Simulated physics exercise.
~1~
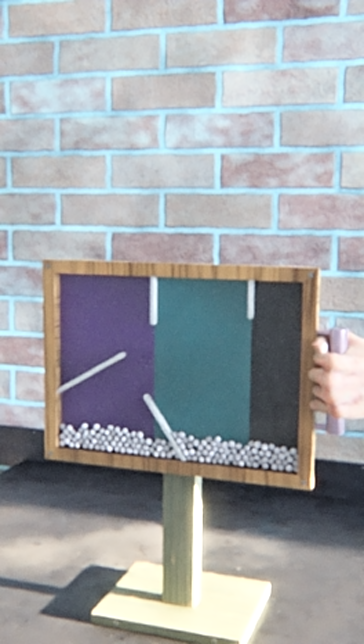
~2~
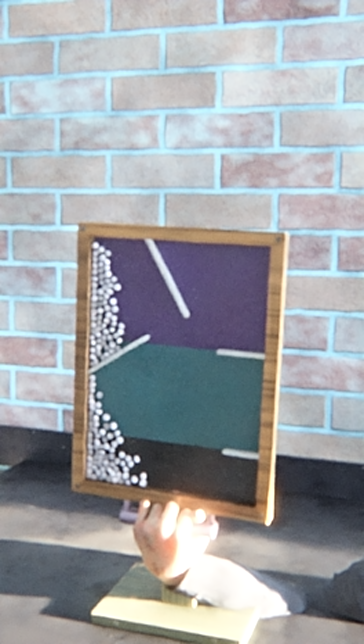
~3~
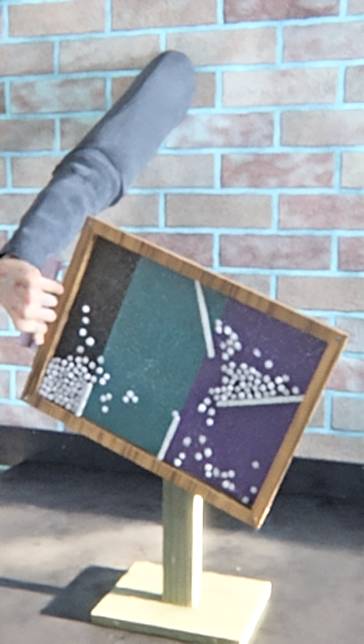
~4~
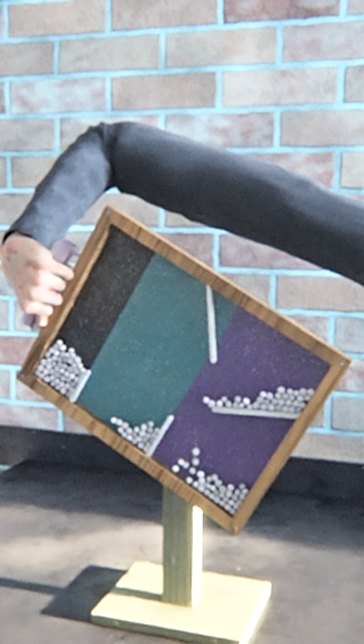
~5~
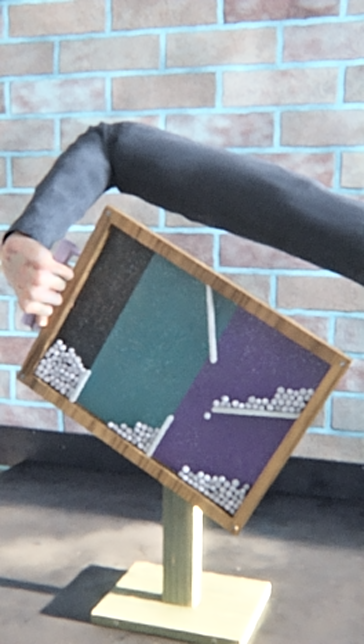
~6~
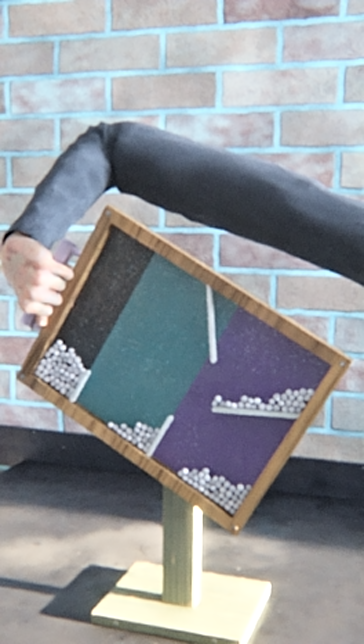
White beads lie in a layer along the bottom of a wood-framed box with purple, turquoise and black strips, which stands on a post before a brick wall. A hand at the right edge turns the box clockwise onto its side, and the beads slide and heap along the left wall. The hand carries on round to the left, tipping the box nearly upside down while the beads scatter past the pale bars. The box then stops at a slant, and the last beads settle. Finally they rest in separate piles, most in purple and black, fewer in turquoise.
